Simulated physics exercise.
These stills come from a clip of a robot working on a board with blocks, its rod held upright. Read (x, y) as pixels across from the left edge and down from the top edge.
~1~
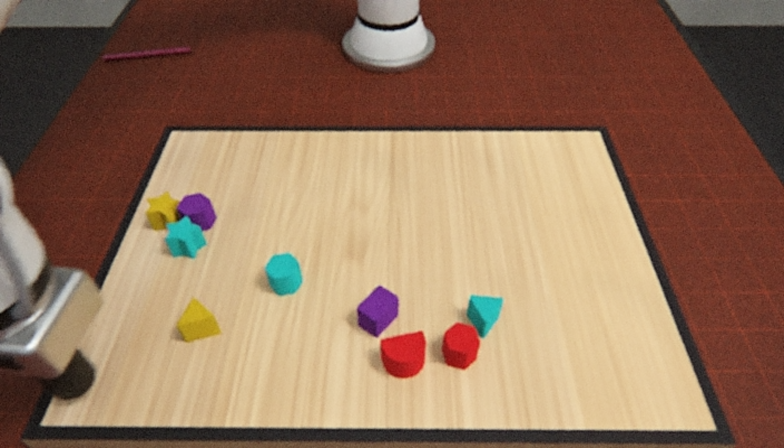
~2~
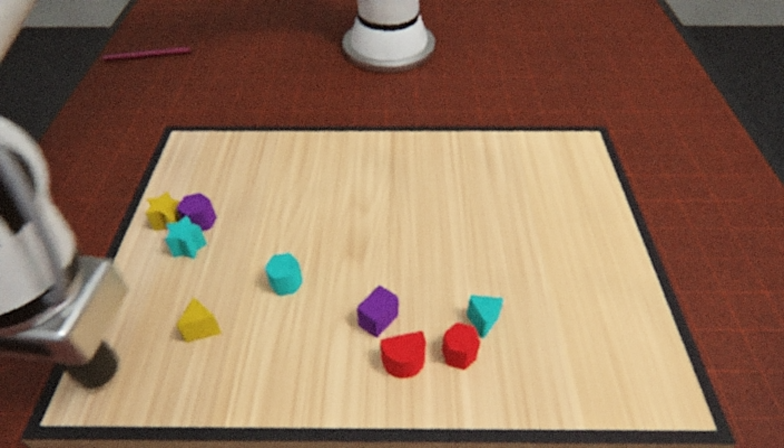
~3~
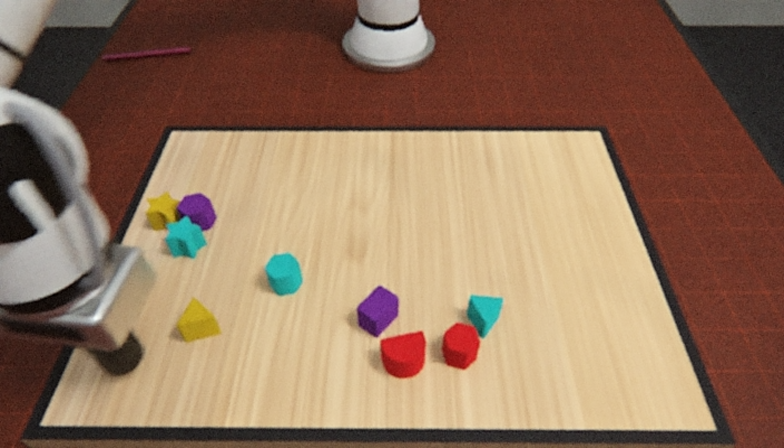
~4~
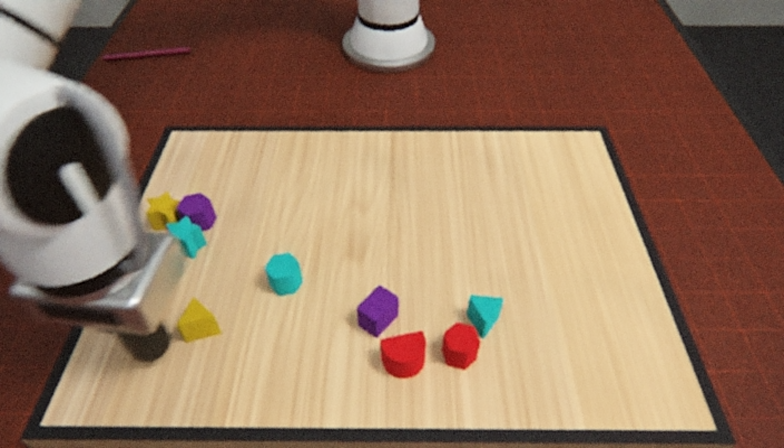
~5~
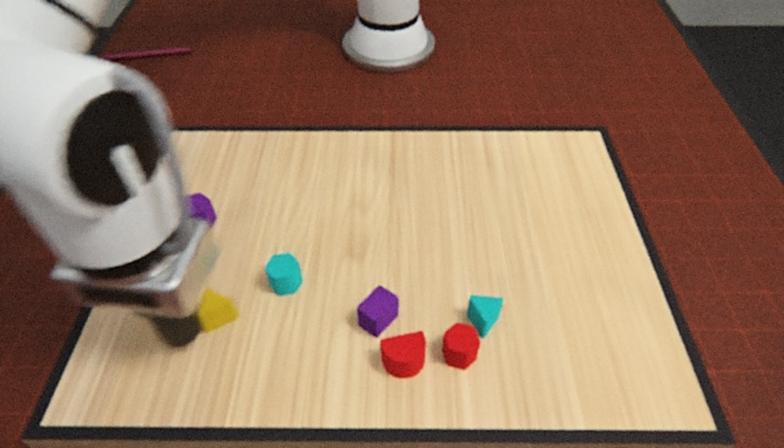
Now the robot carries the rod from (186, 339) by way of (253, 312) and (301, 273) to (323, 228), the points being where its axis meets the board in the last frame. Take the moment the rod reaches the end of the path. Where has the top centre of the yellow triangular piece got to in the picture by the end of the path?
The answer is (273, 242).
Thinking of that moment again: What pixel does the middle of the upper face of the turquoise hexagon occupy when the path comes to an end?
Expect it around (337, 189).
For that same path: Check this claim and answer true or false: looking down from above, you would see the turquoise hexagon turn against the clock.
False.
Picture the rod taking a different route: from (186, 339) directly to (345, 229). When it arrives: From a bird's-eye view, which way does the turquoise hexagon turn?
Top view: Clockwise.
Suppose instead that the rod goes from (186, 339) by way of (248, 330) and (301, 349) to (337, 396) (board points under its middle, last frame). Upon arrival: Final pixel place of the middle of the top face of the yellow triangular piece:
Final place: (240, 287).
On the path given first. One third of the way, rod (252, 302); yellow triangular piece (259, 269), turned 90° anticlockwise; turquoise hexagon (285, 263).
Two thirds of the way, rod (300, 263); yellow triangular piece (273, 244); turquoise hexagon (316, 230), turned 45° clockwise.
At the end, rod (322, 218); yellow triangular piece (273, 242), turned 185° anticlockwise; turquoise hexagon (337, 189), turned 50° clockwise.
